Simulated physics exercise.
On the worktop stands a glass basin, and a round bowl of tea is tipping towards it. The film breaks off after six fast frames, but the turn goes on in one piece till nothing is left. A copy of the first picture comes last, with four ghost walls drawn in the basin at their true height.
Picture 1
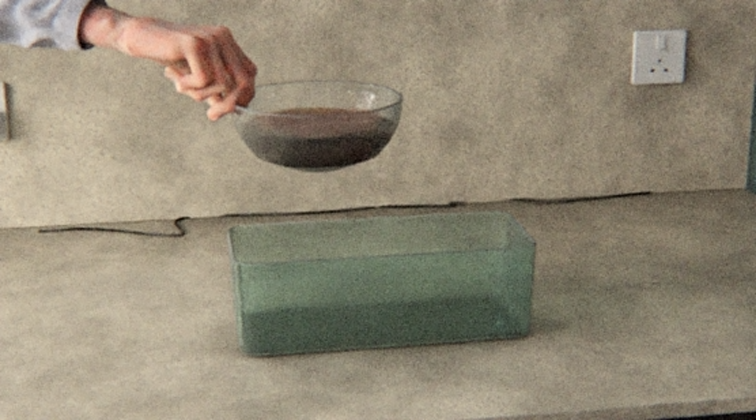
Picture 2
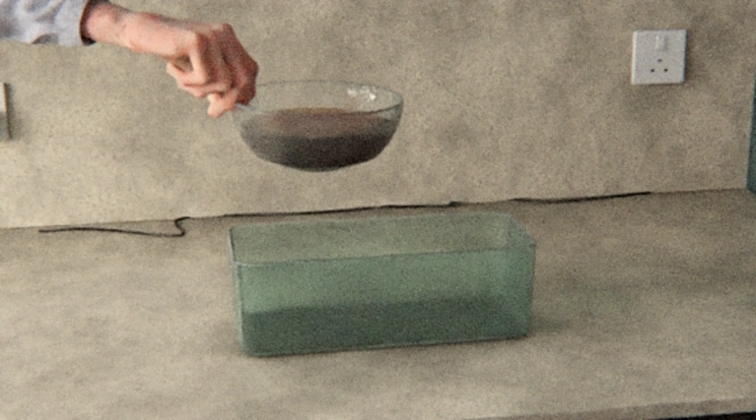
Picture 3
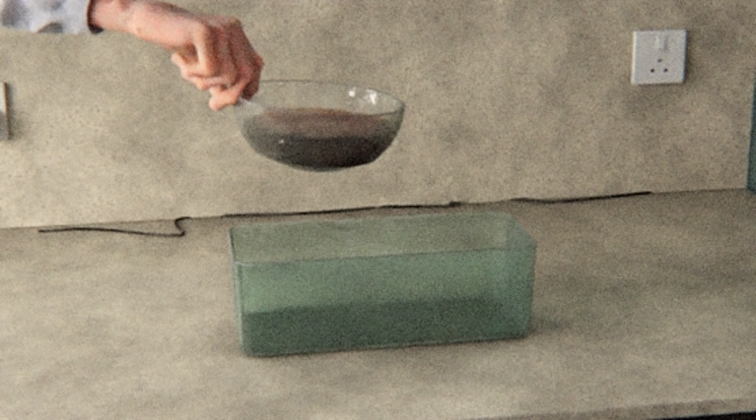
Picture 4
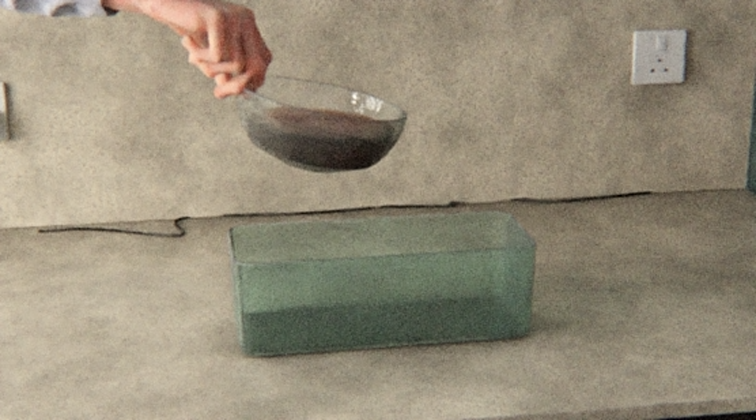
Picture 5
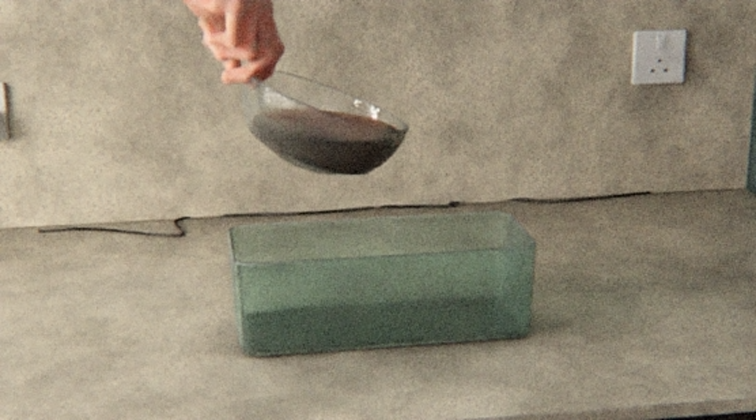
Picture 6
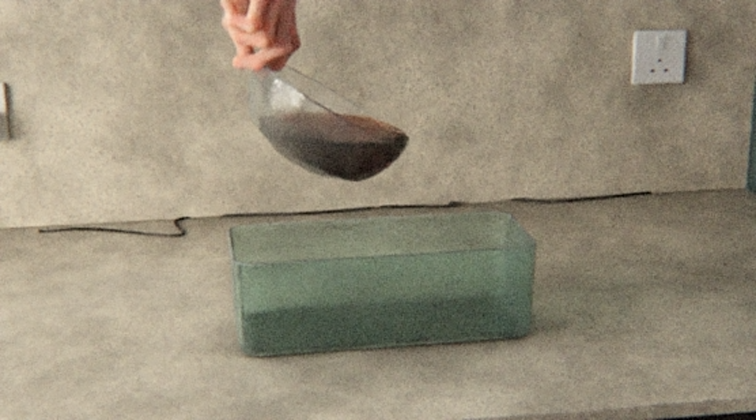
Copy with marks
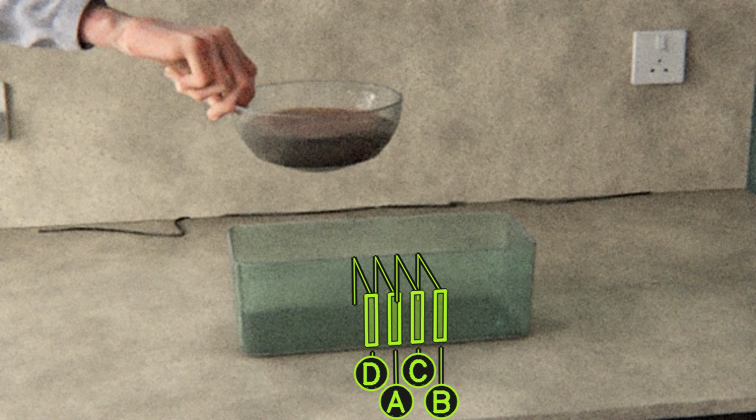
A hand held a round glass bowl of dark tea above a greenish glass basin on the worktop, then steadily tilted it to the right until the tea reached the lip.
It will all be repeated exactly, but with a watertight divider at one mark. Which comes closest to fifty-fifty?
B is best.
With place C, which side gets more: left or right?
The right one.
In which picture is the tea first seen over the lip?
Picture 6.
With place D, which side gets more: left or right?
The right one.
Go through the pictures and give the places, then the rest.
Upright, lip at (398, 93); basin from (240, 354) to (530, 334); nothing has left yet, in the first frame.
Upright, lip at (399, 95); nothing has left yet, in the second frame.
Tipped about 6°, lip at (401, 101); nothing has left yet, in the third frame.
Tipped about 12°, lip at (403, 111); nothing has left yet, in the fourth frame.
Tipped about 21°, lip at (405, 124); nothing has left yet, in the fifth frame.
Tipped about 31°, lip at (404, 140); tea is over the lip, down to (404, 140), in the sixth frame.
In lime, A at (395, 350); B at (441, 347); C at (418, 349); D at (372, 352).
For place A, about 17 % ends left of the wall and 81 % right of it.
For place B, about 52 % ends left of the wall and 44 % right of it; 4 % is lost outside.
For place C, about 32 % ends left of the wall and 65 % right of it; 3 % is lost outside.
For place D, about 7 % ends left of the wall and 91 % right of it.
